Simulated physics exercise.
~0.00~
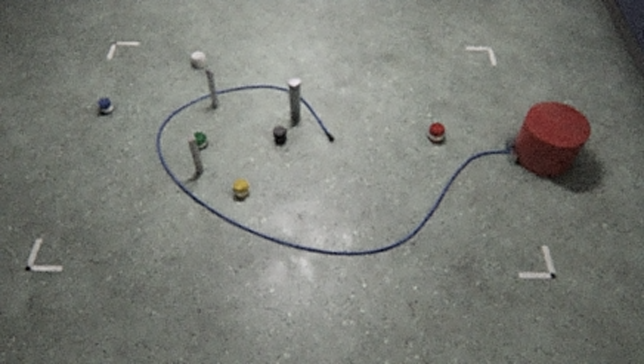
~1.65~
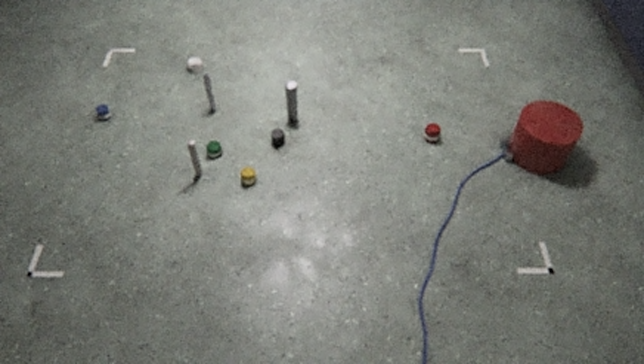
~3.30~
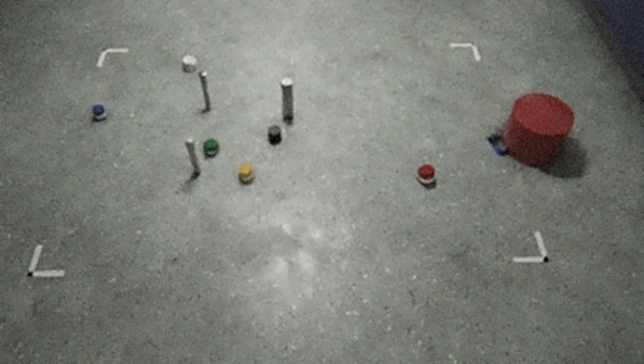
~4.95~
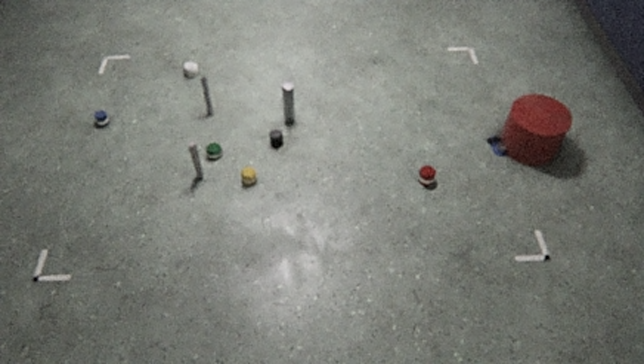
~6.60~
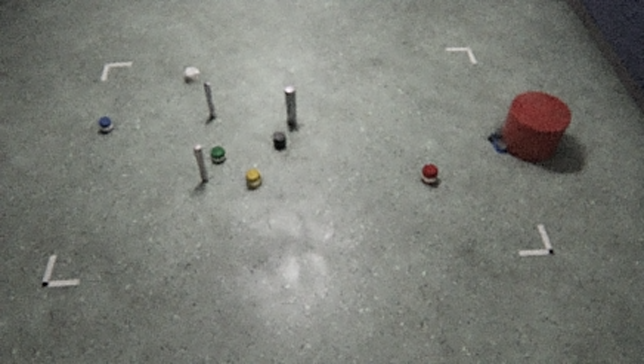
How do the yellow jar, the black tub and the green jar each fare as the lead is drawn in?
The yellow and green jars are both shifted a little from their starting places, while the black tub stays almost exactly where it was.
